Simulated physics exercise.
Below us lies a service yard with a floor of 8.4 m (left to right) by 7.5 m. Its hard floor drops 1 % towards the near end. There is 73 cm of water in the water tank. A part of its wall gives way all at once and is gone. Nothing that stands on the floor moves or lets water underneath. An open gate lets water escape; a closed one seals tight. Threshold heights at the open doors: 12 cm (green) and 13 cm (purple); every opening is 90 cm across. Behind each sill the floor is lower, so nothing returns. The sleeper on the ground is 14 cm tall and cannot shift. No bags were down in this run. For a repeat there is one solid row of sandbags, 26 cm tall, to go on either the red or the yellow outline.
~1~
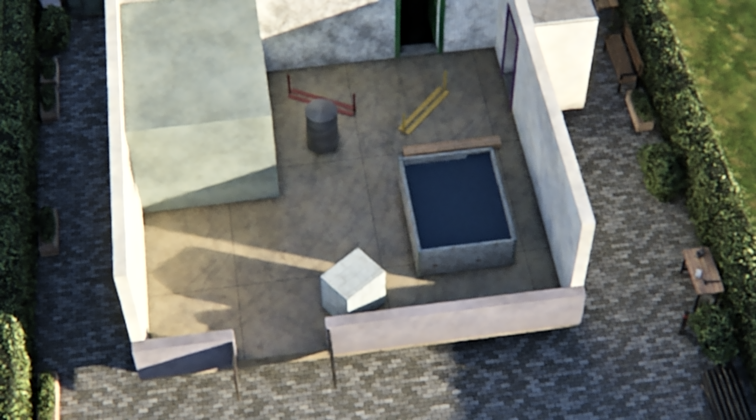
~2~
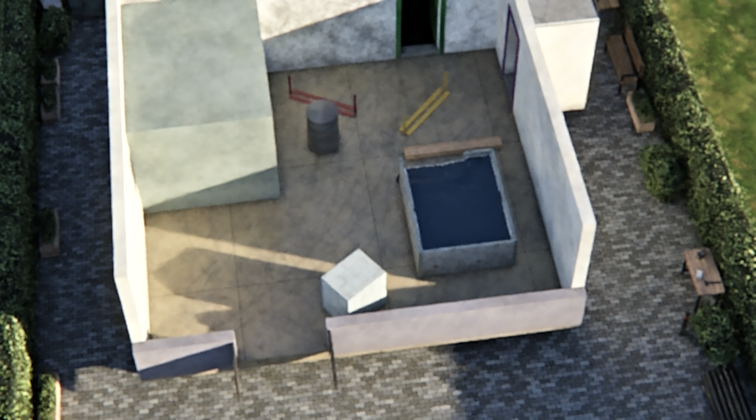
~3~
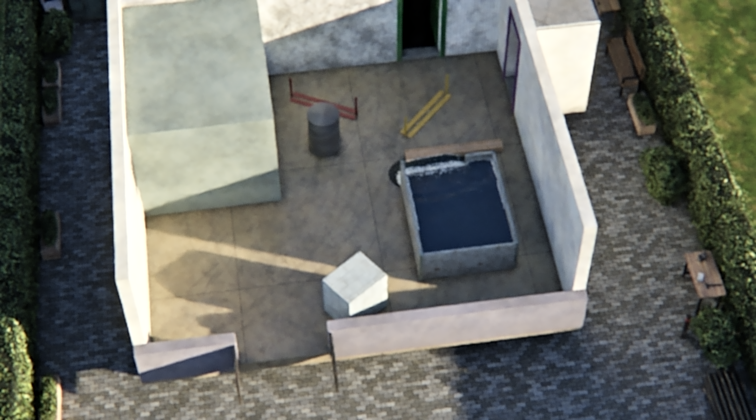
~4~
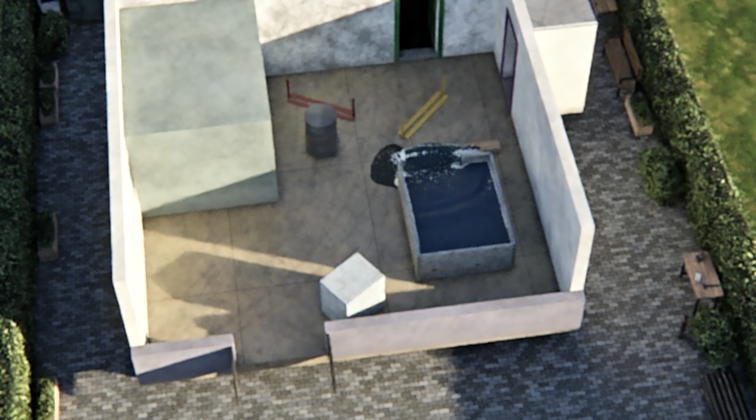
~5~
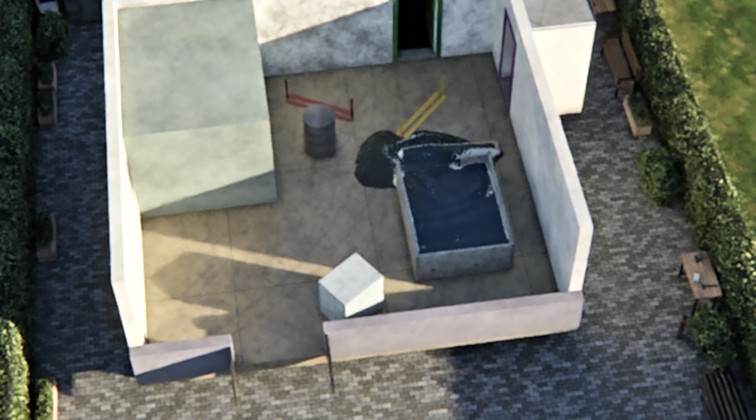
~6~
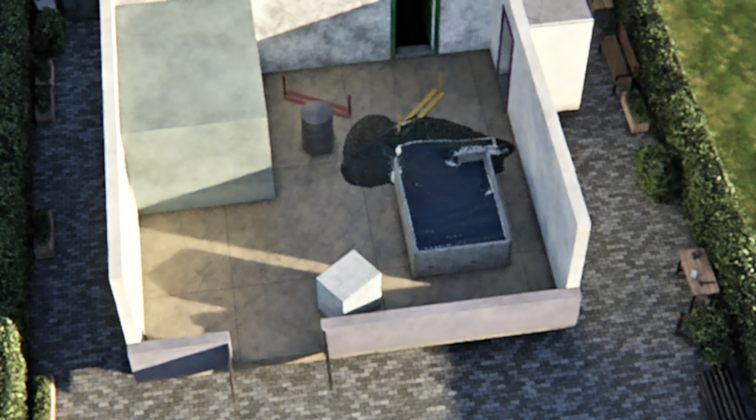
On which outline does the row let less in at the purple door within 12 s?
The red mark.
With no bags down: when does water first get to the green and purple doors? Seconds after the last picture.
Arrival: Green 0.7 s, purple 0.8 s.
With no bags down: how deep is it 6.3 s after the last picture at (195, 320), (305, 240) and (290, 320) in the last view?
About 1, 4 and 4 cm.
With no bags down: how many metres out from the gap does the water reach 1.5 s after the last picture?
Roughly 4.8 m.
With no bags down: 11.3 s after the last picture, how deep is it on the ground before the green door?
Roughly 6.5 cm deep.
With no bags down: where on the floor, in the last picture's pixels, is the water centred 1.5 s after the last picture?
Near (425, 168).
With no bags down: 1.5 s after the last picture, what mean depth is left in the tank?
About 37 cm.
Then, 0.7 s after the last picture water covers 30 % of the floor and is deepest (50 cm) near (417, 160) in the run without bags; in at the purple door, 0 L with no bags, 0 L with the row on red, 0 L on yellow.
Then, 1.5 s after the last picture water covers 40 % of the floor and is deepest (42 cm) near (417, 160) in the run without bags; in at the purple door, 0 L with no bags, 0 L with the row on red, 21 L on yellow.
Then, 2.8 s after the last picture water covers 55 % of the floor and is deepest (27 cm) near (266, 86) in the run without bags; in at the purple door, 0 L with no bags, 0 L with the row on red, 87 L on yellow.
Then, 6.3 s after the last picture water covers 80 % of the floor and is deepest (14 cm) near (421, 179) in the run without bags; in at the purple door, 4 L with no bags, 3 L with the row on red, 100 L on yellow.
Then, 11.3 s after the last picture water covers 90 % of the floor and is deepest (12 cm) near (540, 312) in the run without bags; in at the purple door, 4 L with no bags, 3 L with the row on red, 100 L on yellow.
